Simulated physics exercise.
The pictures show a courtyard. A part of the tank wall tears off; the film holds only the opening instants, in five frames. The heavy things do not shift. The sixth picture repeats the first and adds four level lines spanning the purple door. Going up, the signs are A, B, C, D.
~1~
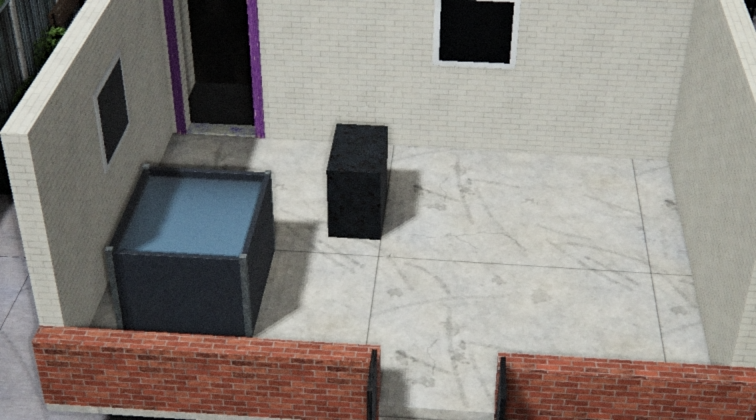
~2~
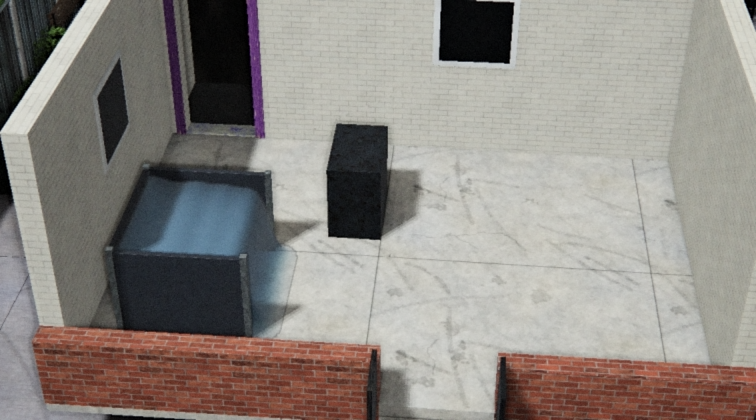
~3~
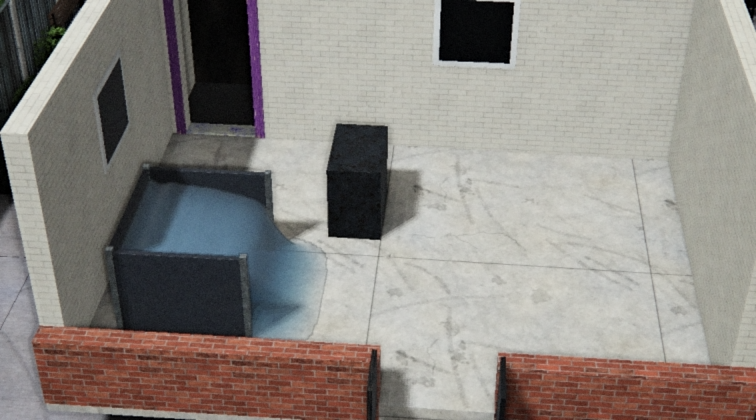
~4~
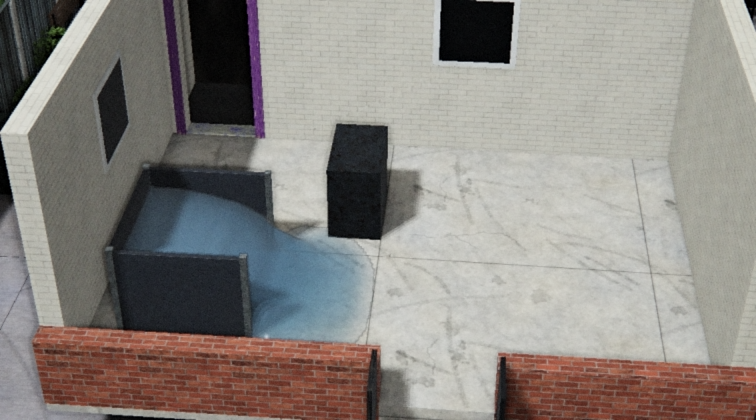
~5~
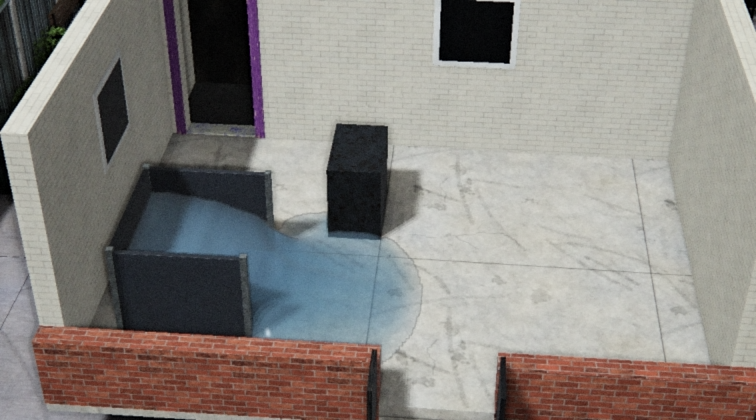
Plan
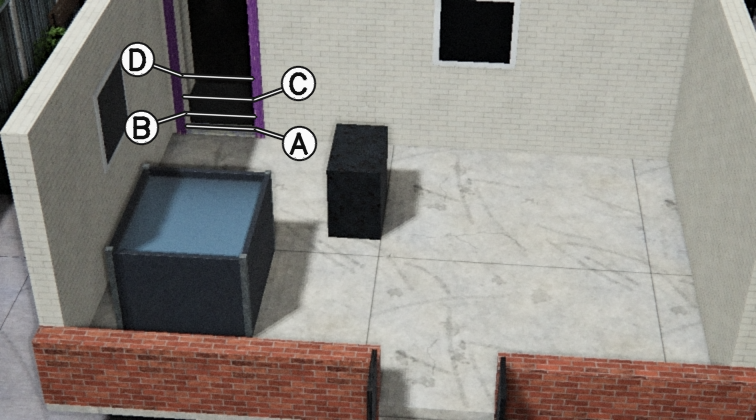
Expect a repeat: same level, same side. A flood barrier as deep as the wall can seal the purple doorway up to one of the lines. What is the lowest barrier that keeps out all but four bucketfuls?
A is the one.
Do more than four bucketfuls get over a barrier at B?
No.
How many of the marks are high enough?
All of the four.
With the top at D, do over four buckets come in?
No, not at all.
In white, A at (221, 127); B at (220, 115); C at (218, 98); D at (216, 77); from the bottom up A, B, C, D.
With A, a splash gets over, under a bucket.
With B, nothing gets over.
With C, nothing gets over.
With D, nothing gets over.
